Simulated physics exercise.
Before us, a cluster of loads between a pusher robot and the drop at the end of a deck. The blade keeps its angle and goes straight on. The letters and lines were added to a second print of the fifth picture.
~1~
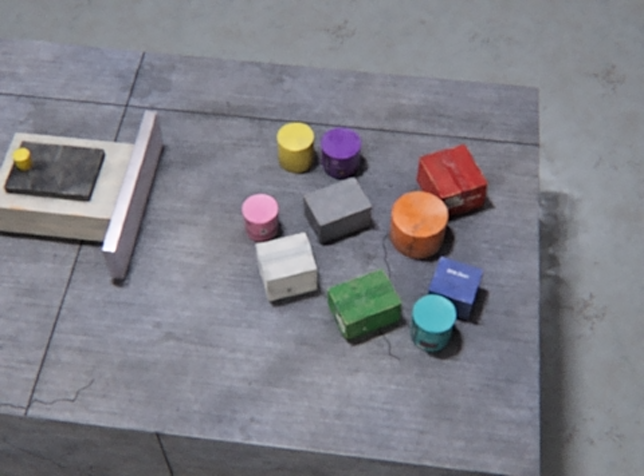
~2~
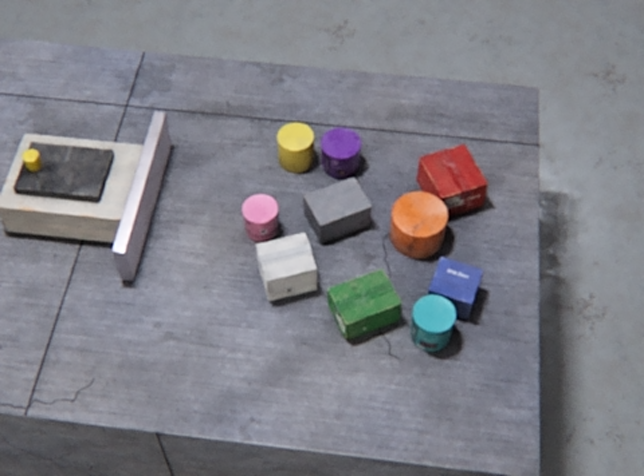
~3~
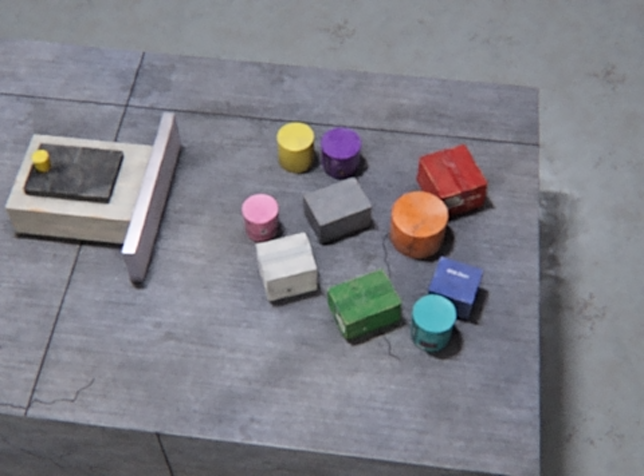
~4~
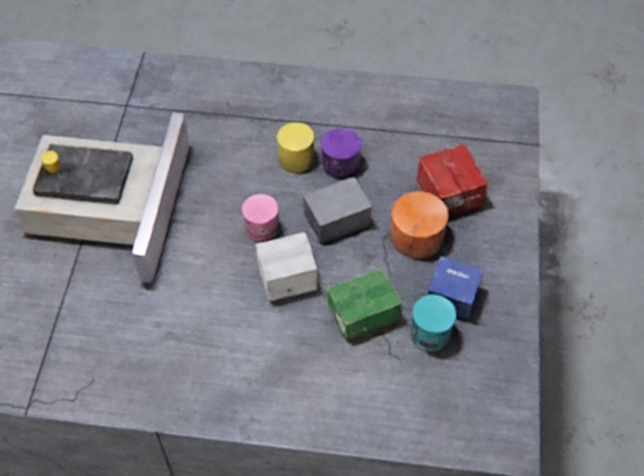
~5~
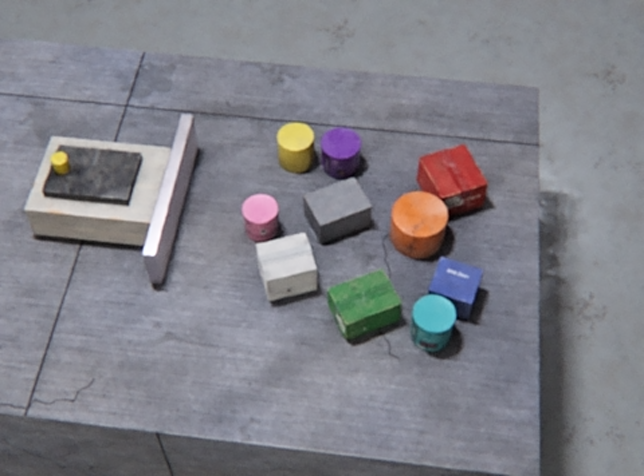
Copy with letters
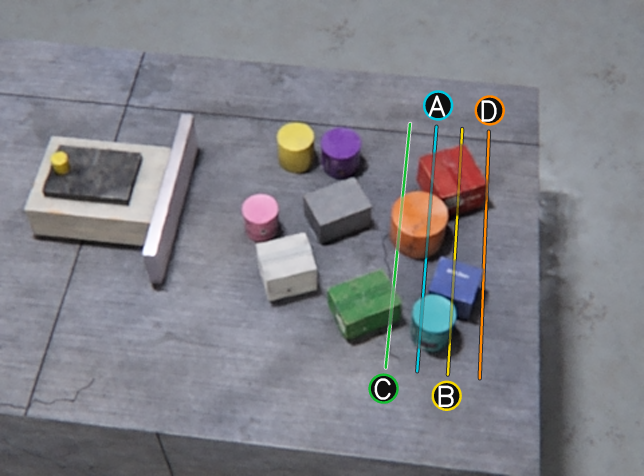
A low pusher robot with a pale body, a dark top panel, a yellow knob and a wide upright blade sits at the left of a grey slab deck, seen from high above. To its right cluster yellow and purple canisters, a pink pail, grey, white, green, red and blue boxes, and orange and teal round containers. The robot creeps steadily right towards the motionless cluster, without touching it, while the camera stays still.
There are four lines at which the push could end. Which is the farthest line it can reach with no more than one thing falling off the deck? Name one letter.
At B, and not beyond.
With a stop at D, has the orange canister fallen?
Yes.
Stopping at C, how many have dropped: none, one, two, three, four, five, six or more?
In all, none.
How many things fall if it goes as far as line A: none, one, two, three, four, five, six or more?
By then, none.
On the marked copy, A at (428, 238); B at (456, 241); C at (399, 235); D at (485, 244).
With B. Early on, robot (201, 184); yellow canister (309, 150); purple pail (346, 154).
Further on, robot (302, 194); turquoise pail (478, 347); red parcel (480, 191).
At the end, robot (383, 203); red parcel (541, 201); blue box (529, 294); none fallen.
As for the rest, A is within the limit but short; C is within the limit but short; D drops three.
